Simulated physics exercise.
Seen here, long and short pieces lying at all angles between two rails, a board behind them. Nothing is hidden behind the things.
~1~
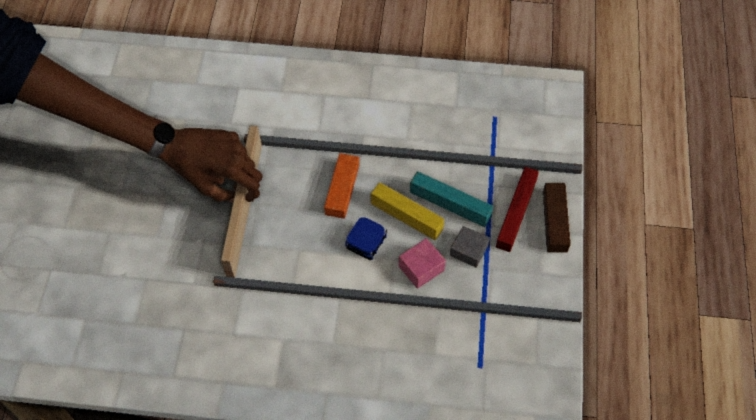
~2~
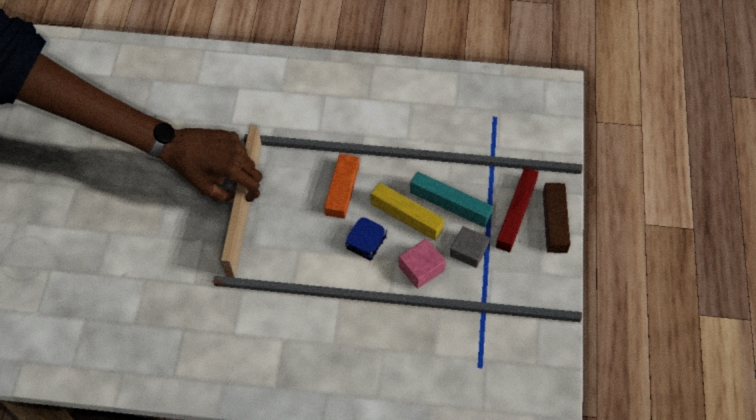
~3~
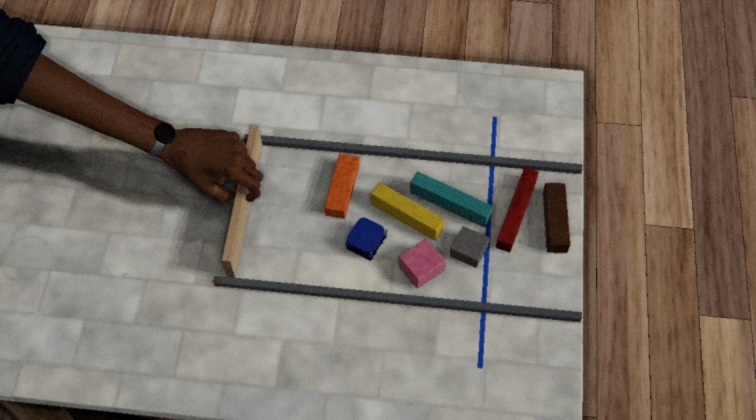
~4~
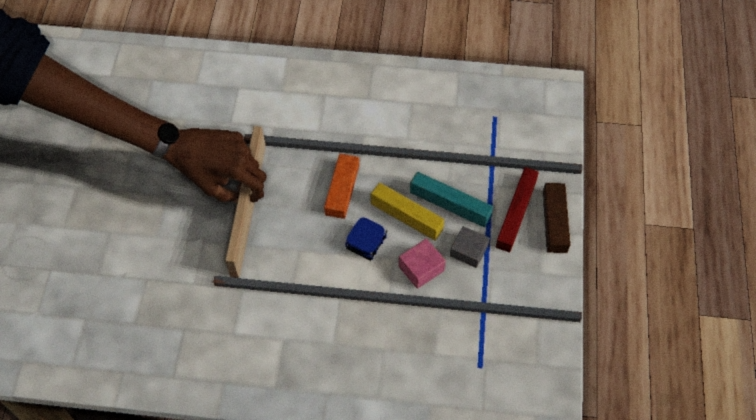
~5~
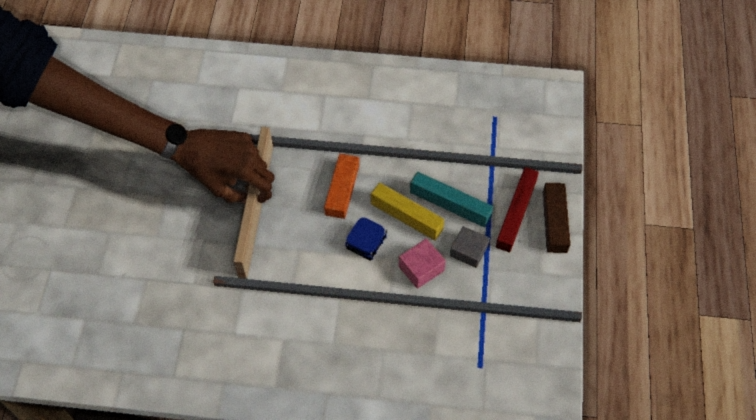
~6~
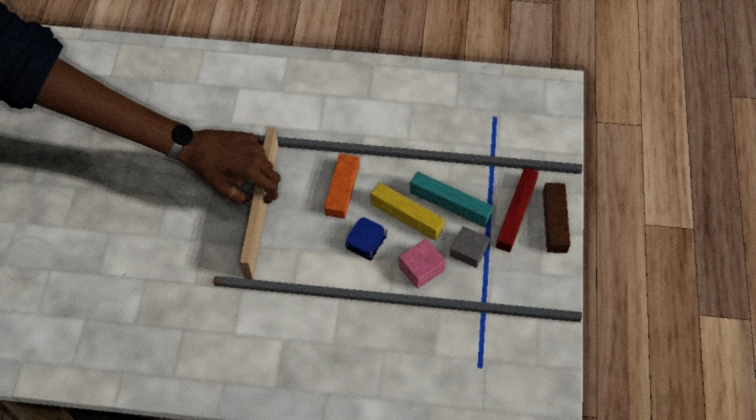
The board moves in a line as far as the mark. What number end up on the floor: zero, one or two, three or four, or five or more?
The number that fall off is zero.
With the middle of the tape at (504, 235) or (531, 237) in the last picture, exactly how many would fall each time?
In that order 1 and 2.
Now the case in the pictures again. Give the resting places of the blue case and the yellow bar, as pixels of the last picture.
The blue case at (502, 244), the yellow bar at (526, 229).
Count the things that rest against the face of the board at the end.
That makes 3.
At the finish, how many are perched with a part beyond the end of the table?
It comes to 1.
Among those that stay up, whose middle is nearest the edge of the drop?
That is the brown bar.
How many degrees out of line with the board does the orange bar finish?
Roughly 0° out of line.
Soon after, none off yet; brown bar at rest near (556, 218); red stick at rest near (518, 209); grey block at rest near (470, 247).
At rest, the number that fall off is zero.
